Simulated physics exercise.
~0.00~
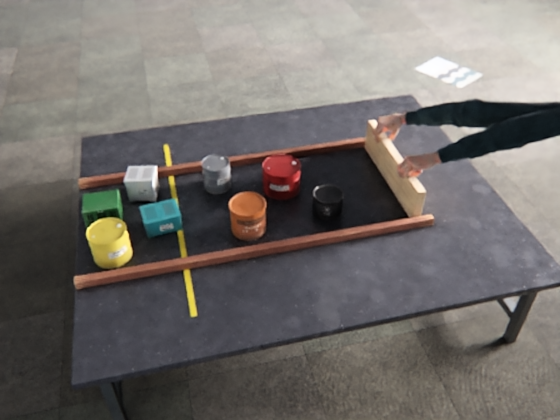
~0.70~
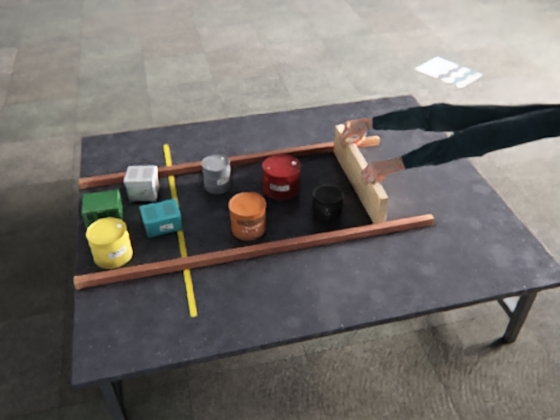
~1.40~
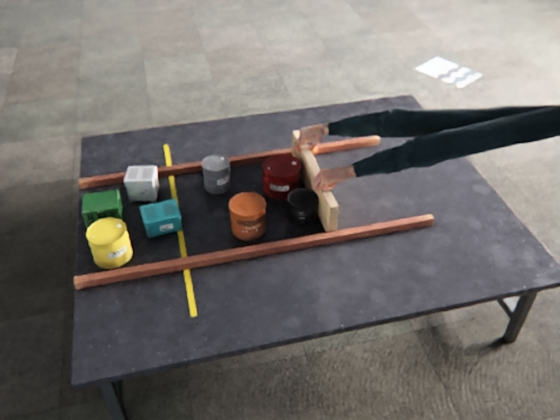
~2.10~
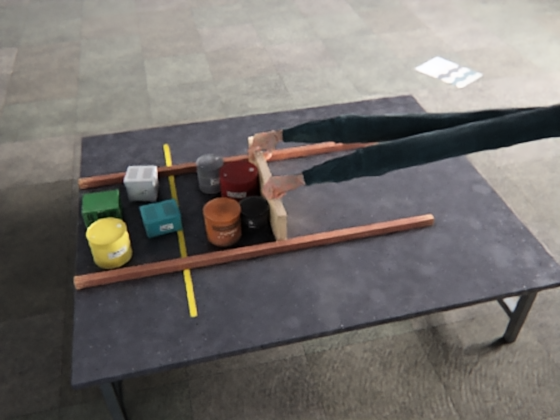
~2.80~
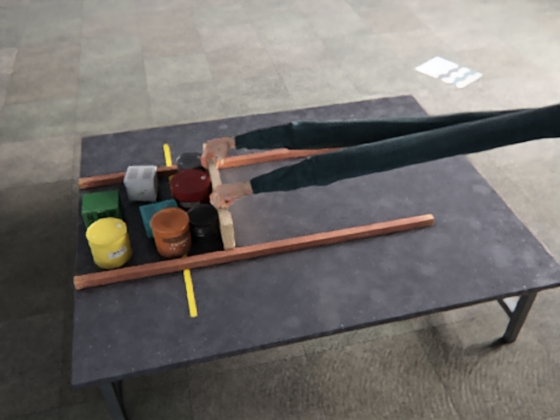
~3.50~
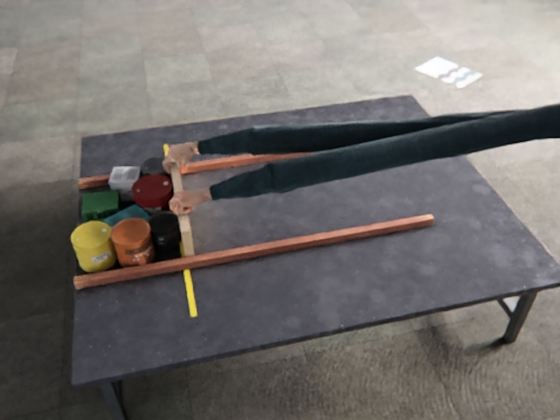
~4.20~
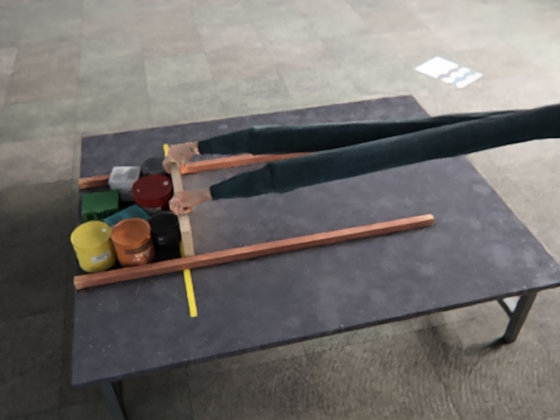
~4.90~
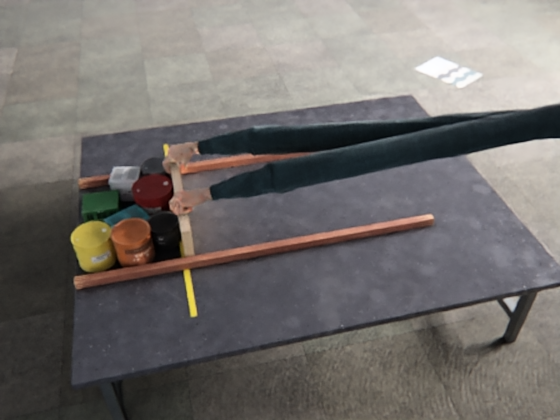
In the video, two hands push a wooden plank leftward between two rails on a dark table, gathering colourful round and boxy containers into a tight cluster at the left end. The plank stops at the yellow tape, and all the containers remain on the table.
